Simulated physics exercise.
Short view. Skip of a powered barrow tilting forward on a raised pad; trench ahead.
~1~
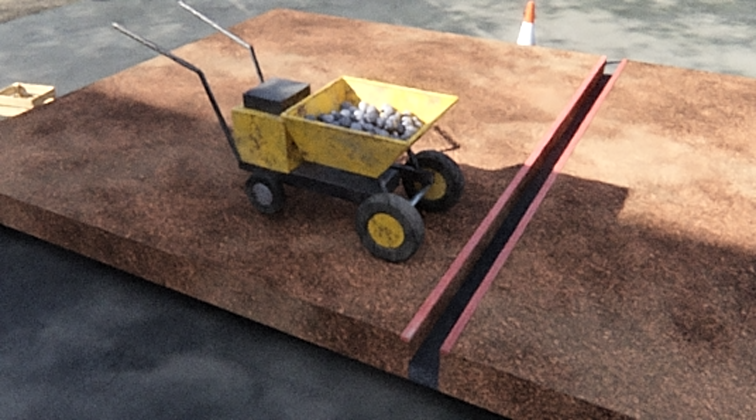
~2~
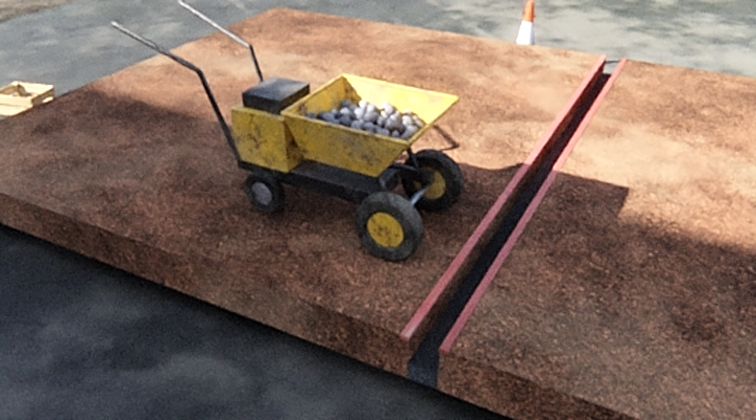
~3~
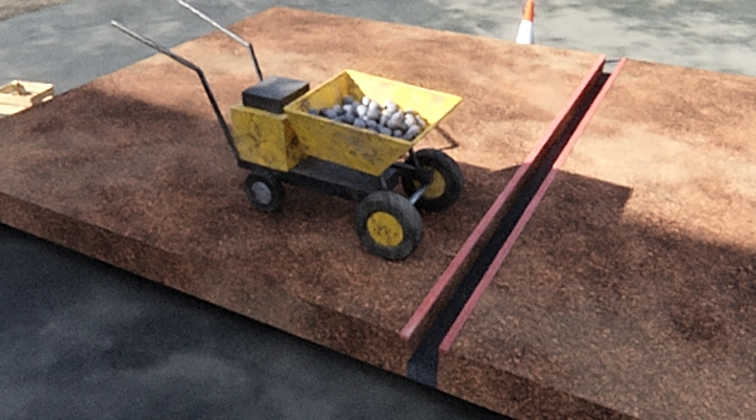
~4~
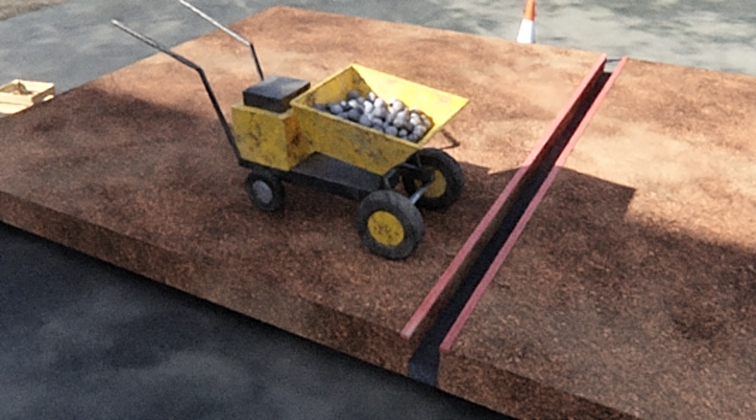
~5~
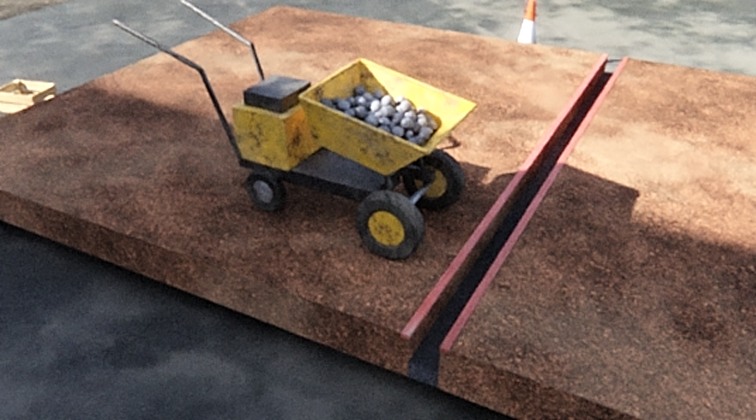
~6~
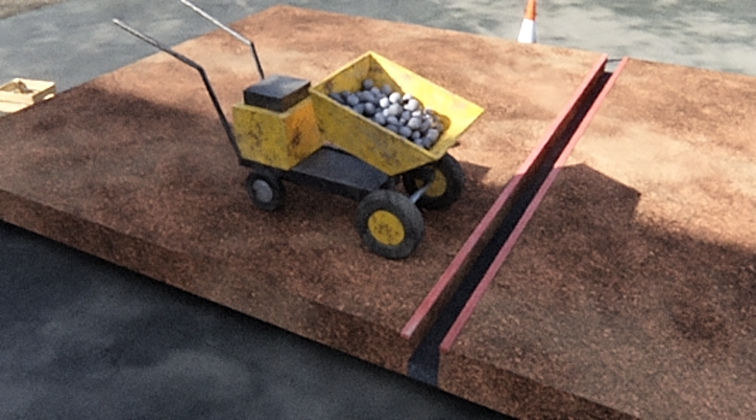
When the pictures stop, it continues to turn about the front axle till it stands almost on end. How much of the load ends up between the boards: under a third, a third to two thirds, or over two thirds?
Under a third.
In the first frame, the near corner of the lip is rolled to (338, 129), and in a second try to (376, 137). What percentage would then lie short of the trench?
First try: Some 30 %; second try: 0 %.
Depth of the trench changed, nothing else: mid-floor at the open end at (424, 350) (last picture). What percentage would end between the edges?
Estimated share: Approx. 10 per cent.
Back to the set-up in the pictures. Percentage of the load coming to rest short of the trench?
I'd put it at around 0 percent.
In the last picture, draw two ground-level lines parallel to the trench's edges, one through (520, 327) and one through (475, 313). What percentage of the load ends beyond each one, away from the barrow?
About 50 percent, then about 90 percent.
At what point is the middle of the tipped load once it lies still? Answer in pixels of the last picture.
About pixel (548, 263).
Soon after the last picture, skip tipped steeply; all in the skip.
A little later, skip tipped right over; most in the skip; a small part beyond it; a small part falling.
Later still, skip tipped right over; a small part in the skip; nearly all beyond it.
By the end, skip tipped right over; a small part in or heaped over the trench; nearly all beyond it.
